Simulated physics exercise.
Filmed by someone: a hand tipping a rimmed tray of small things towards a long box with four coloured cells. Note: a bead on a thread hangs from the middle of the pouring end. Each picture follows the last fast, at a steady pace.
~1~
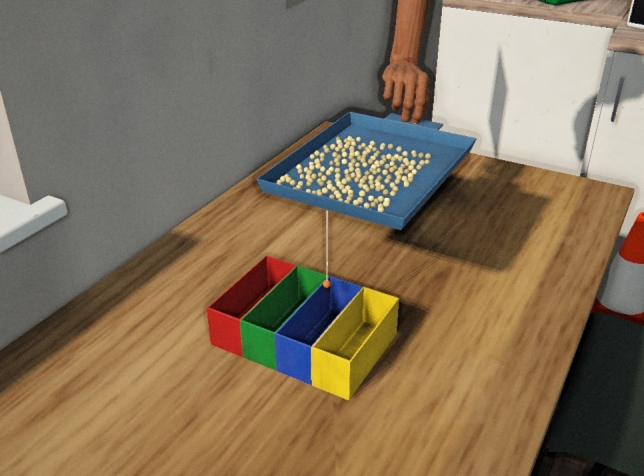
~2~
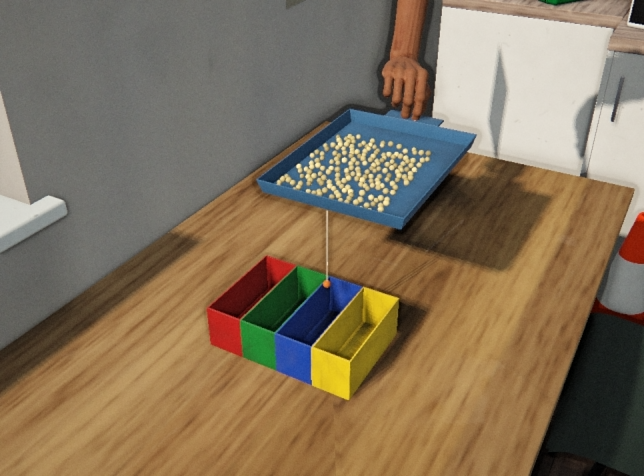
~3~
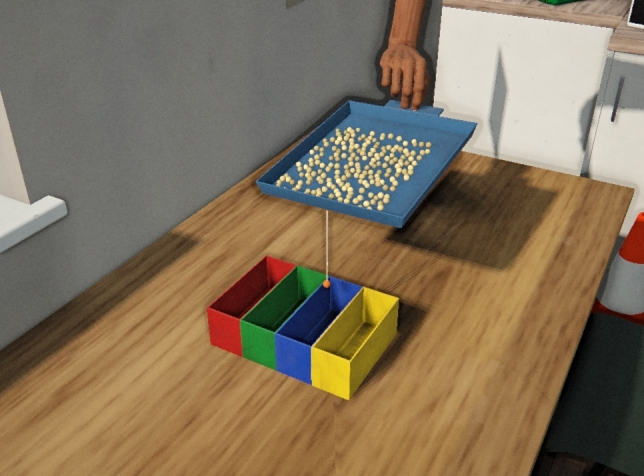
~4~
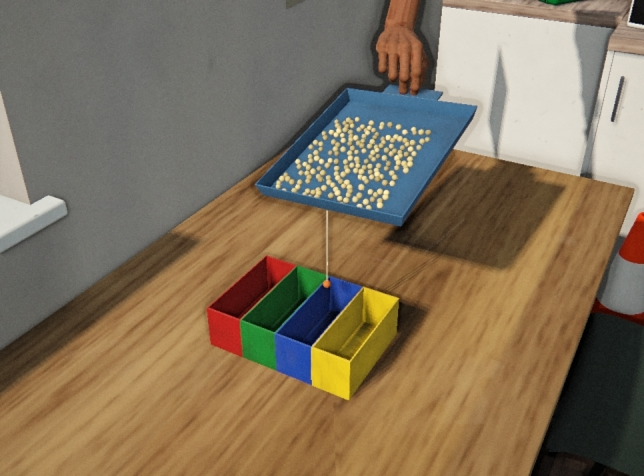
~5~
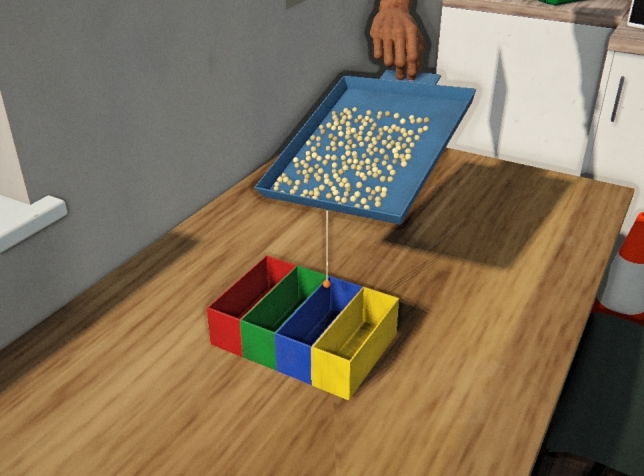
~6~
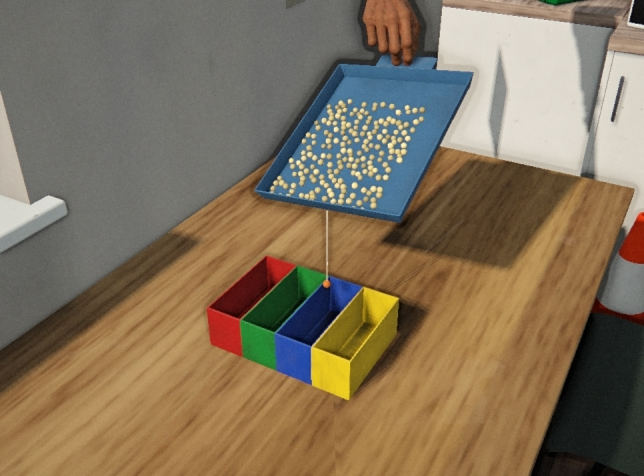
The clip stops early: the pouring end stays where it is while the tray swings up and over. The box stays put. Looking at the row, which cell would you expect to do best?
I would expect the red cell to do best.
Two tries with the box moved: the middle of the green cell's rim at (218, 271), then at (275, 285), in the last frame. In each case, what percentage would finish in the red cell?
Trial 1: 0 percent; trial 2: 30 percent.
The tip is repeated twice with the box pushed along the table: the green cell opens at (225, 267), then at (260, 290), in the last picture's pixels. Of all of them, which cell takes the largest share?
The first placement favours the blue one, while the second favours green.
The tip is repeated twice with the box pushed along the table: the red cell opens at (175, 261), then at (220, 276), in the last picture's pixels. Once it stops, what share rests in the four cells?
Around 80 per cent for the first position, around 100 per cent for the second.
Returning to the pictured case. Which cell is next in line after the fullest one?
Ranked second: Green.
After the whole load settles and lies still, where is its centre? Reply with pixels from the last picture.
The centre comes to rest close to (259, 325).
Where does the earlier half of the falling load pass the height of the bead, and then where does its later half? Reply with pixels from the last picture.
The opening part goes through (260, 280); what follows goes through (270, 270).
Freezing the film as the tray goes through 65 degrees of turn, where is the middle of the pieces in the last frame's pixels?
Look around (293, 197) in the last picture.
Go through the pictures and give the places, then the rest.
Corners of the pouring end (262, 178) and (402, 216), level; middle of the load (358, 171), soya beans; bead on its thread (327, 284); red cell (225, 329); green cell (258, 342); blue cell (294, 355); yellow cell (331, 370), in the first frame.
Corners of the pouring end (262, 179) and (401, 215), level; middle of the load (358, 169), in the second frame.
Corners of the pouring end (262, 180) and (401, 215), tipped barely, lowest at the left corner; middle of the load (358, 165), in the third frame.
Corners of the pouring end (261, 183) and (400, 213), tipped a little, lowest at the left corner; middle of the load (357, 159), in the fourth frame.
Corners of the pouring end (260, 185) and (398, 212), tipped clearly, lowest at the left corner; middle of the load (355, 154), in the fifth frame.
Corners of the pouring end (260, 188) and (397, 212), tipped clearly, lowest at the left corner; middle of the load (350, 151), almost all on the move; red cell (225, 329); green cell (258, 342); blue cell (294, 355); yellow cell (331, 370), in the sixth frame.
Just after the last frame, tray tipped steeply; the larger part on the tray; about a tenth falling or outside the box.
A moment on, tray tipped past a quarter turn; roughly a quarter on the tray; roughly a third in the red cell; about a tenth in the green cell; just a few in the blue cell; roughly a quarter falling or outside the box.
Further on, tray tipped past a quarter turn; roughly two thirds in the red cell; roughly a third in the green cell; about a tenth in the blue cell; just a few falling or outside the box.
When it is over, tray tipped past a quarter turn; roughly two thirds in the red cell; roughly a third in the green cell; about a tenth in the blue cell; not one in the yellow cell; just a few outside the box.
